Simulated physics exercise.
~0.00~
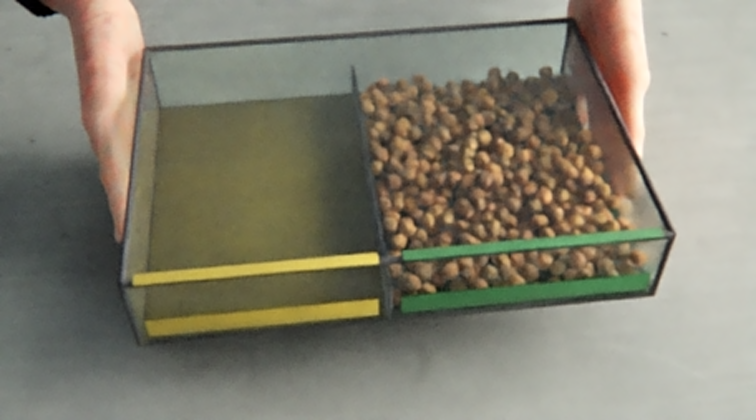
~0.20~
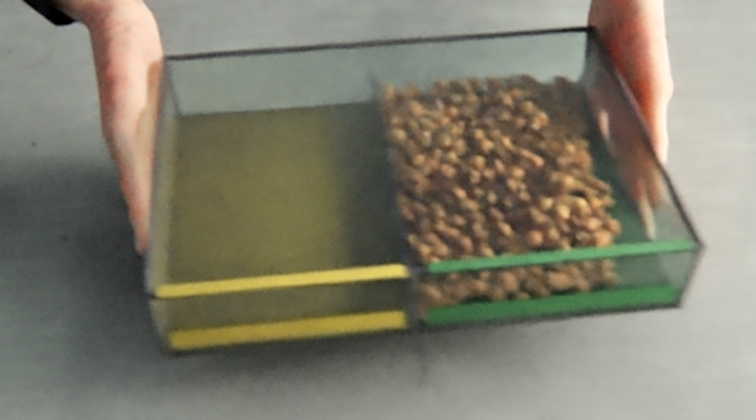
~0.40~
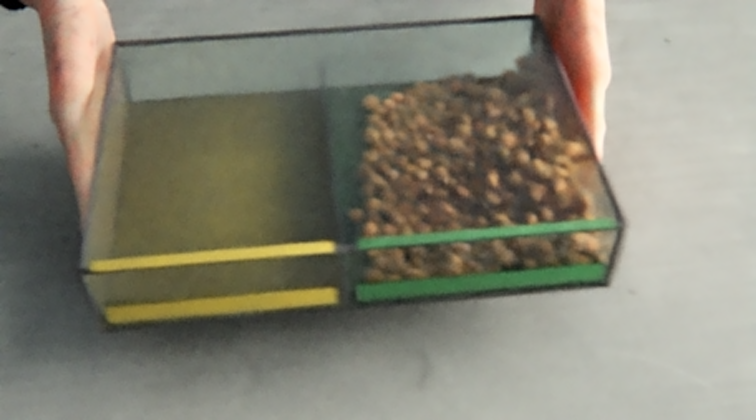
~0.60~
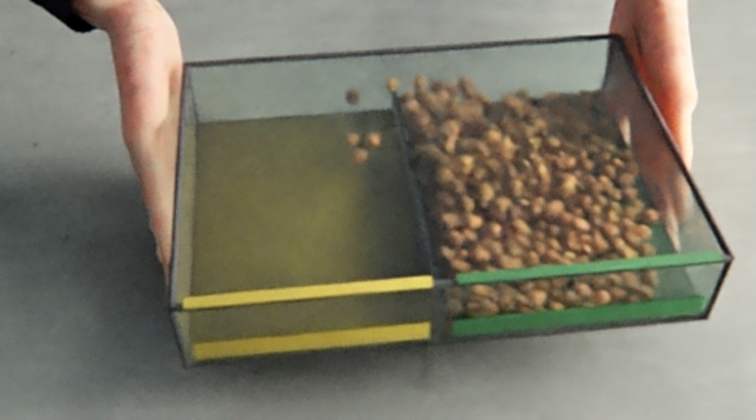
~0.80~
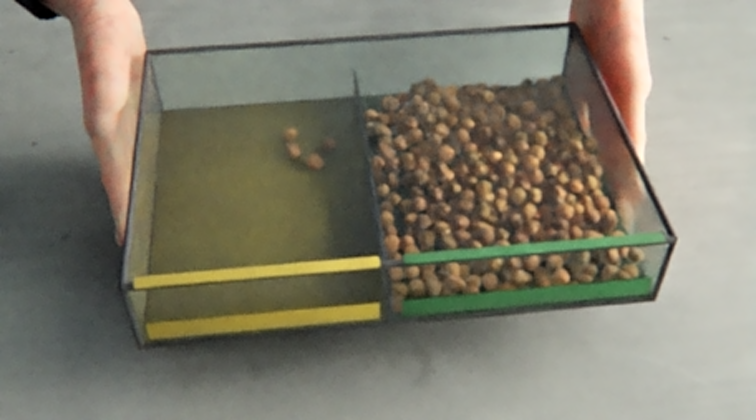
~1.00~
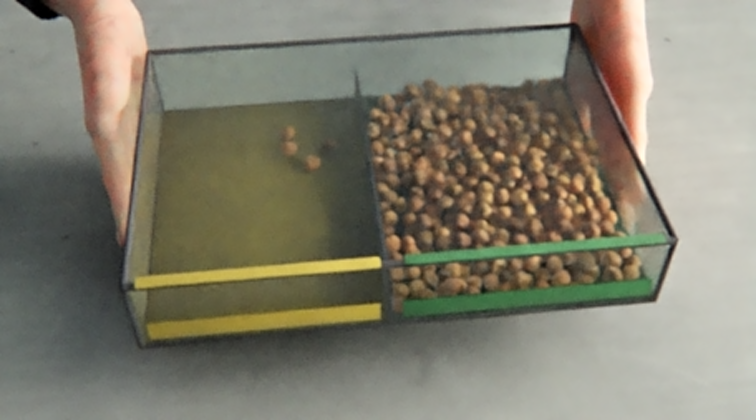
Hands shaking a clear divided box of roasted chickpeas side to side, a few landing in yellow compartment, most staying in green.
